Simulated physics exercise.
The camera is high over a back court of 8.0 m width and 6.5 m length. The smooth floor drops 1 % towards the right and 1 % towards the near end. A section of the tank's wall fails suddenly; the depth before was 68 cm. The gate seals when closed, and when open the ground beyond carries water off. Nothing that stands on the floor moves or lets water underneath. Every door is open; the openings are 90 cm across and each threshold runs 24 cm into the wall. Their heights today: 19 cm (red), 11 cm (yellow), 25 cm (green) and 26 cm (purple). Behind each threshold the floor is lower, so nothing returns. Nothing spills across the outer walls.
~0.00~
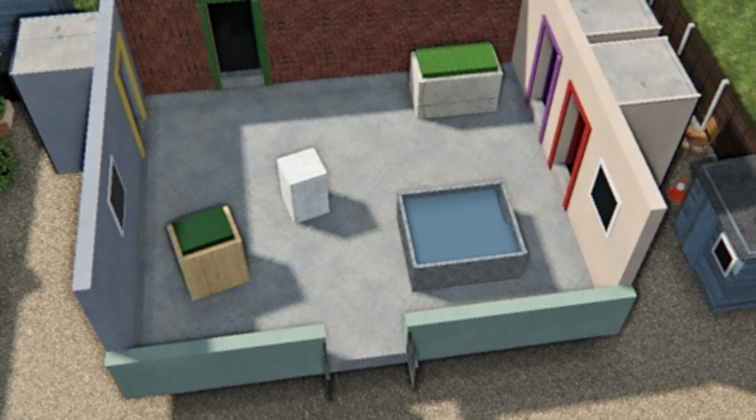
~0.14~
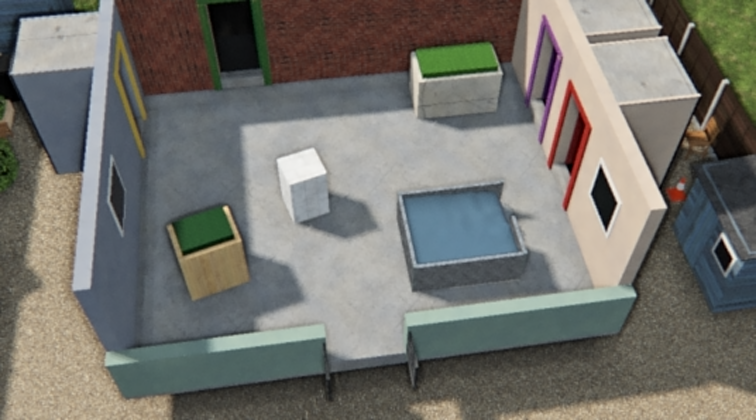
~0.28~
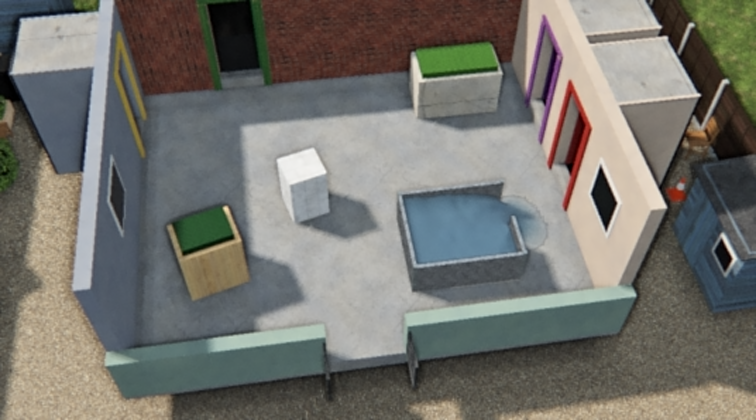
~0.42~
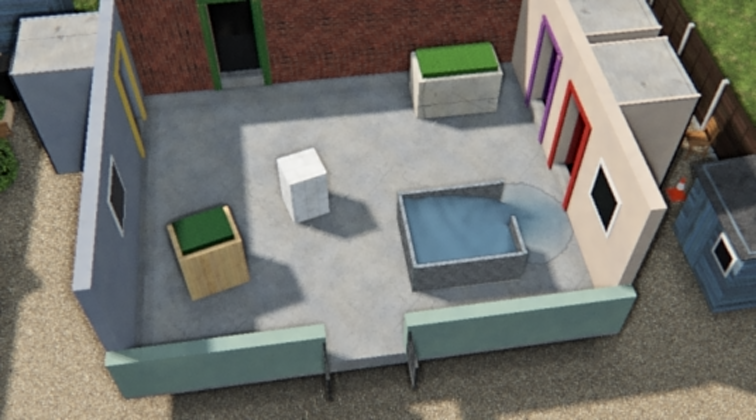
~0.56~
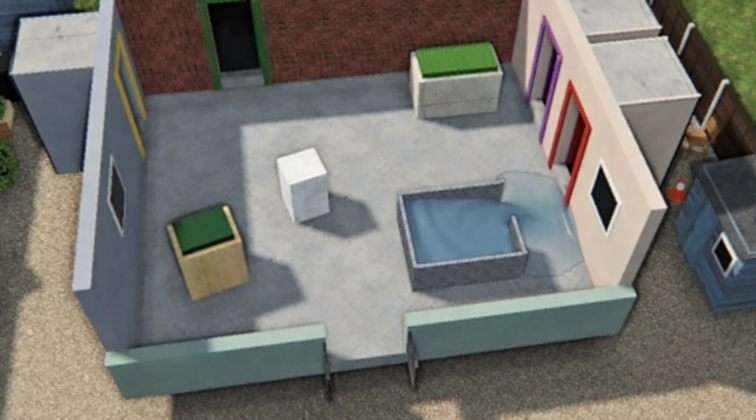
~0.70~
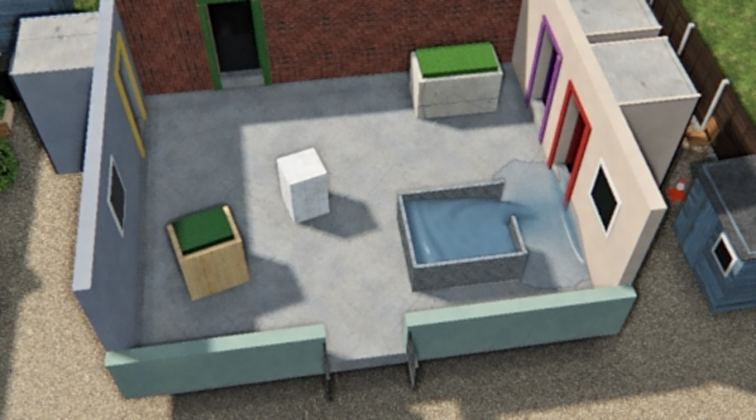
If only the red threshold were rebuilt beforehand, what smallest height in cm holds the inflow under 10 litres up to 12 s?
At least 32 cm or so.
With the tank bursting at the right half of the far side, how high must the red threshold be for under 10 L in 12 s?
Then roughly 7.0 cm.
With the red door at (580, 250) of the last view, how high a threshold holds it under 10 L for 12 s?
Roughly 29 cm.
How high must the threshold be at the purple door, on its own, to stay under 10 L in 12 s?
Roughly 8.0 cm at purple.
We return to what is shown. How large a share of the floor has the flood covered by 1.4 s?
Some 10 per cent of it.
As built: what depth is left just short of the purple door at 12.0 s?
Roughly 6.0 cm deep.
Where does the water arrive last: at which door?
It is the yellow one.
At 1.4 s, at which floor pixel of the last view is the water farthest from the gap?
At about (526, 108).
After 1.4 s water covers 10 % of the floor, deepest (42 cm) near (565, 216); 32 cm at the red door, 29 litres in over its 19 cm threshold.
After 3.0 s water covers 25 % of the floor, deepest (26 cm) near (598, 305); 21 cm at the red door, 90 litres in over its 19 cm threshold.
After 12.0 s water covers 85 % of the floor, deepest (9 cm) near (601, 314); 6 cm at the red door, 96 litres in over its 19 cm threshold.
At the red door as built, the water arrived by 0.6 s and peaked near 32 cm at 1.4 s.
Run again over the same 12 s with other heights there, 24 litres in over 28 cm, 1 litre over 38 cm. The limit of 10 litres is kept from about 32 cm up.
